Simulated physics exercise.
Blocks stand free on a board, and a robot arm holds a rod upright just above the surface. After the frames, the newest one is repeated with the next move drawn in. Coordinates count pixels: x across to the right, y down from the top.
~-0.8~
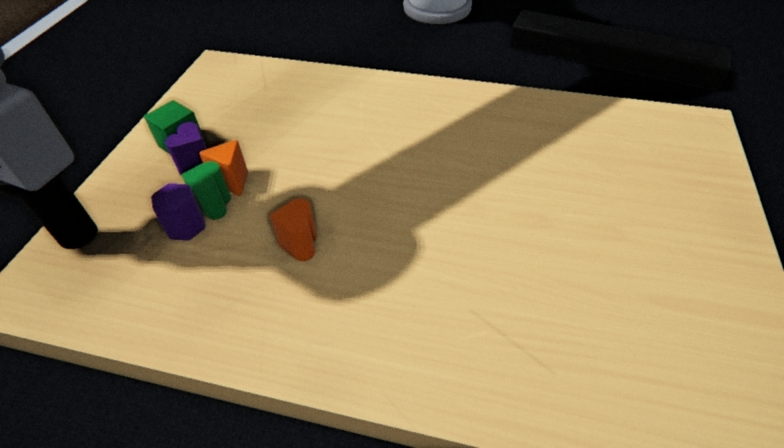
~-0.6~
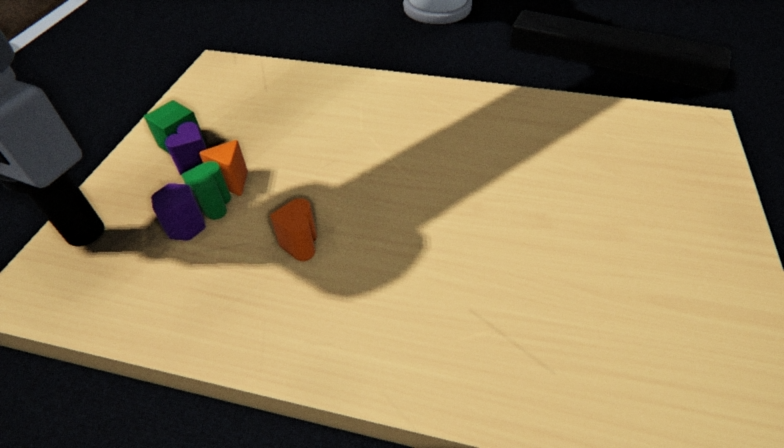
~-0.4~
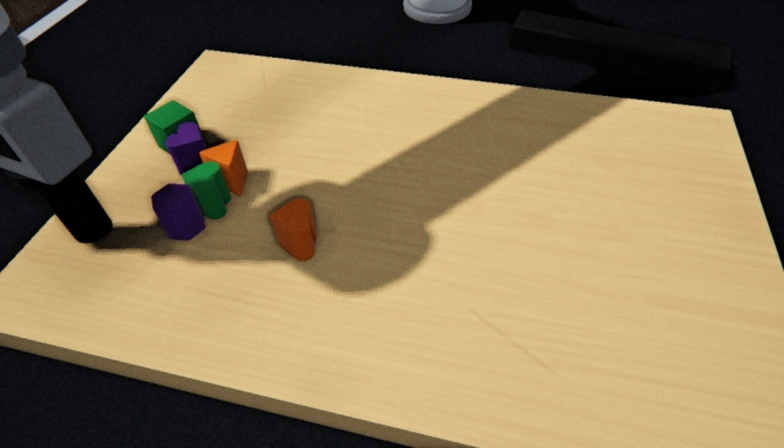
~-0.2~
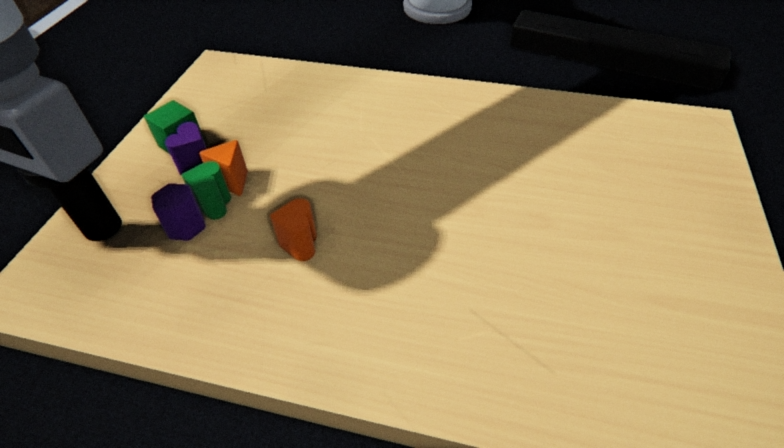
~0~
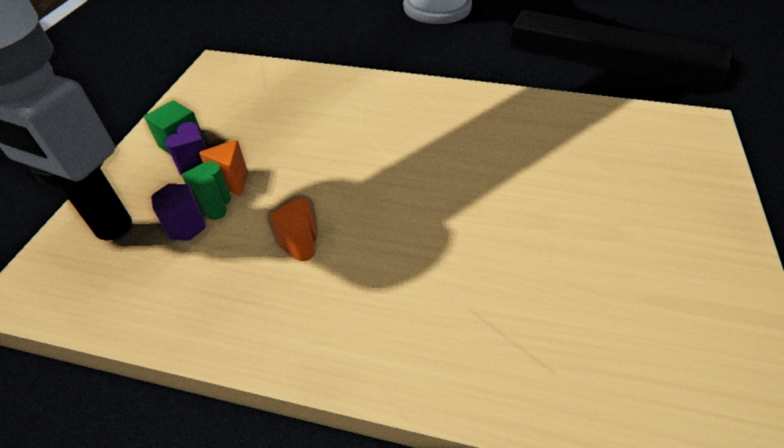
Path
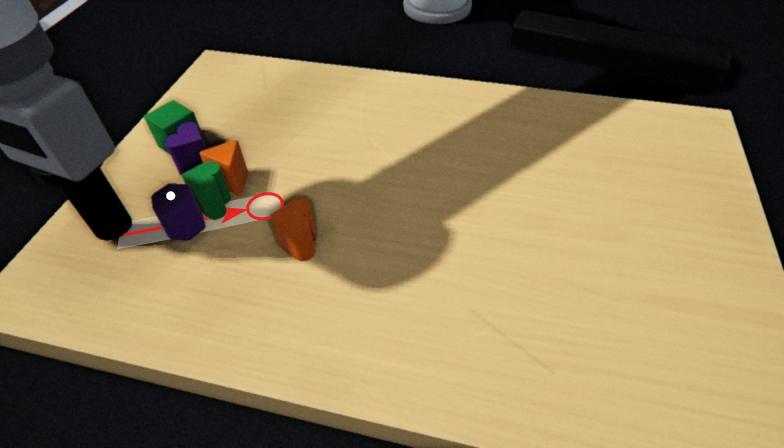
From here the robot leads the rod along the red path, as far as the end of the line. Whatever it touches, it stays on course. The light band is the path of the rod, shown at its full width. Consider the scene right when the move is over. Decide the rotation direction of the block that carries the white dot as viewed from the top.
It makes a clockwise turn.
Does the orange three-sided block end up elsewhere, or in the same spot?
At the end, its place is different.
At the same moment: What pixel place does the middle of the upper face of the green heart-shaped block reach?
My estimate: (264, 153).
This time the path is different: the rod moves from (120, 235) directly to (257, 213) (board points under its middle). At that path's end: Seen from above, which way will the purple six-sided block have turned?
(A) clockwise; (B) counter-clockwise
My pick is A.
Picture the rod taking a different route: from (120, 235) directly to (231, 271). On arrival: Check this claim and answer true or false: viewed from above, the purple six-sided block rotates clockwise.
The claim does not hold.
Path on the board, from (120, 235) directly to (265, 206); the dot is on the purple six-sided block.
What follows on the original path. One third of the way, rod (166, 217); purple six-sided block (192, 196), turned 20° clockwise; green heart-shaped block (215, 173), turned 25° anticlockwise.
Two thirds of the way, rod (215, 207); purple six-sided block (238, 196), turned 60° clockwise; green heart-shaped block (239, 165), turned 55° anticlockwise; orange three-sided block (230, 145), turned 40° anticlockwise.
At the end, rod (262, 197); purple six-sided block (270, 198), turned 125° clockwise; green heart-shaped block (264, 153), turned 130° anticlockwise; orange three-sided block (232, 144), turned 55° anticlockwise; orange heart-shaped block in place.
